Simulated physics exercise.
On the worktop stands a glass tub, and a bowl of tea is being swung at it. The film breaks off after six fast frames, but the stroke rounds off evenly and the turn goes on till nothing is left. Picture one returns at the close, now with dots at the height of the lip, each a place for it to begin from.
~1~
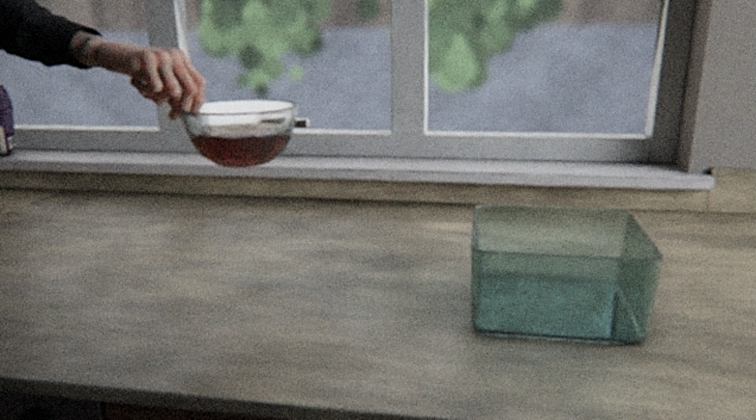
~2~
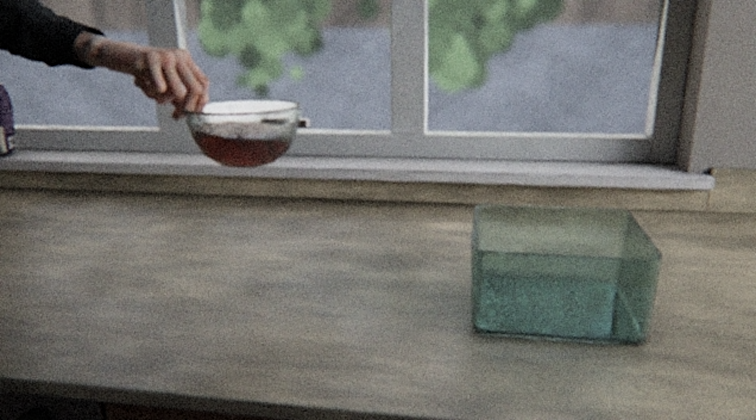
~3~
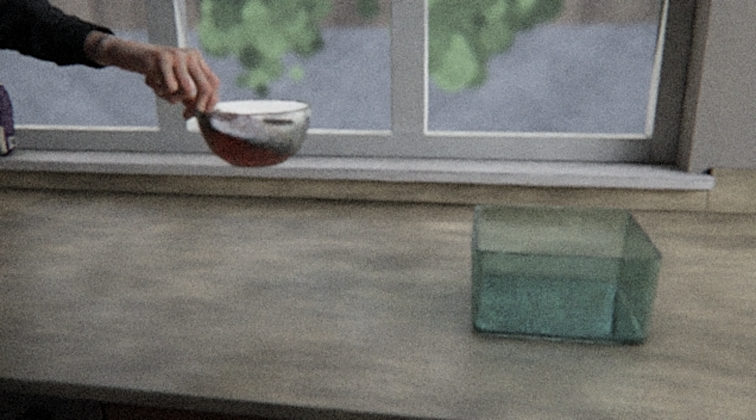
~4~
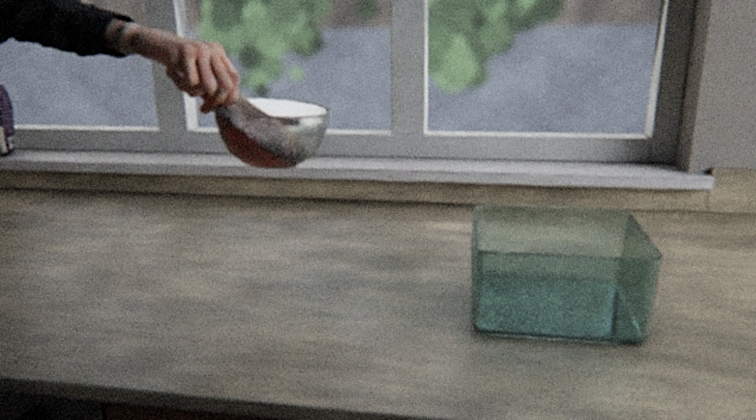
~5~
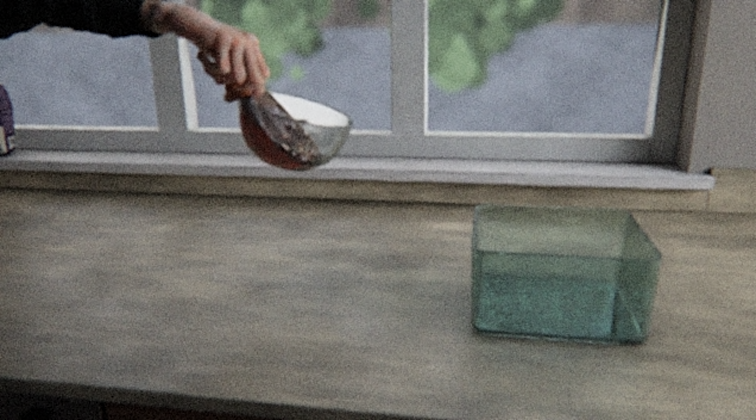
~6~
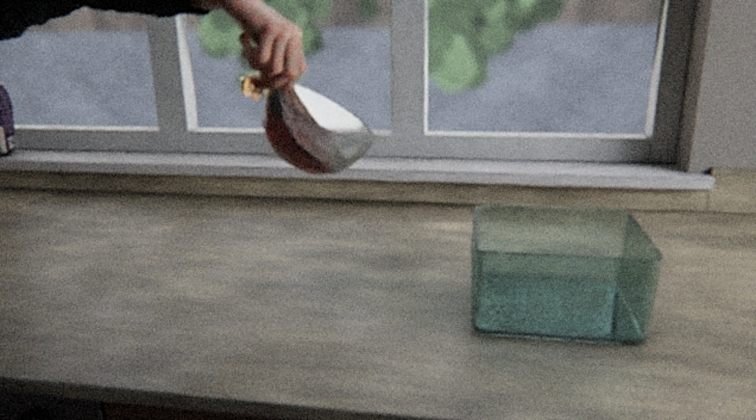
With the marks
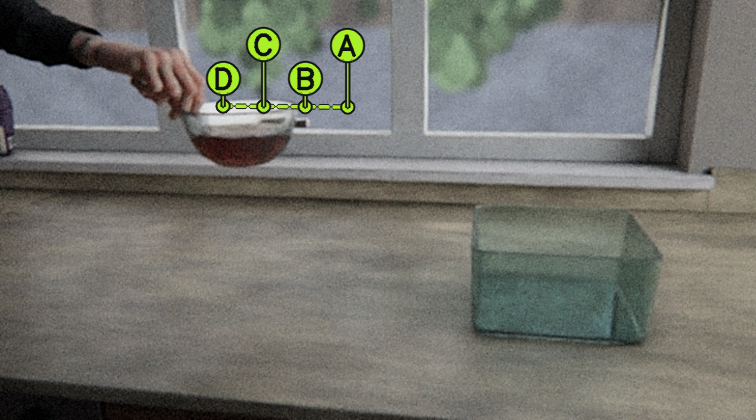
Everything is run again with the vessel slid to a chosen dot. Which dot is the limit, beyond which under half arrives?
Take A.
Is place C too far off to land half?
Yes, that goes wrong.
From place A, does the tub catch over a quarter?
Yes.
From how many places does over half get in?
One of them.
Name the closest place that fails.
Here it is place B.
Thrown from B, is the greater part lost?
Yes, it does.
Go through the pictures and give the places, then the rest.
Upright, lip at (292, 106); tub from (472, 330) to (647, 342); nothing has left yet, in the first frame.
Upright, lip at (296, 106); nothing has left yet, in the second frame.
Upright, lip at (307, 107); nothing has left yet, in the third frame.
Tipped about 6°, lip at (326, 112); tea is over the rim, down to (231, 102), in the fourth frame.
Tipped about 16°, lip at (350, 124); tea is over the rim, down to (259, 96), in the fifth frame.
Tipped about 31°, lip at (372, 139); tea is over the rim, down to (261, 96), in the sixth frame.
In lime, A at (347, 107); B at (305, 106); C at (263, 106); D at (223, 106).
With A, about 71 % lands in the tub, 27 % falls short.
With B, about 34 % lands in the tub, 59 % falls short and 7 % goes beside or beyond.
With C, about 10 % lands in the tub, 86 % falls short and 4 % goes beside or beyond.
With D, about 0 % lands in the tub, 97 % falls short and 3 % goes beside or beyond.
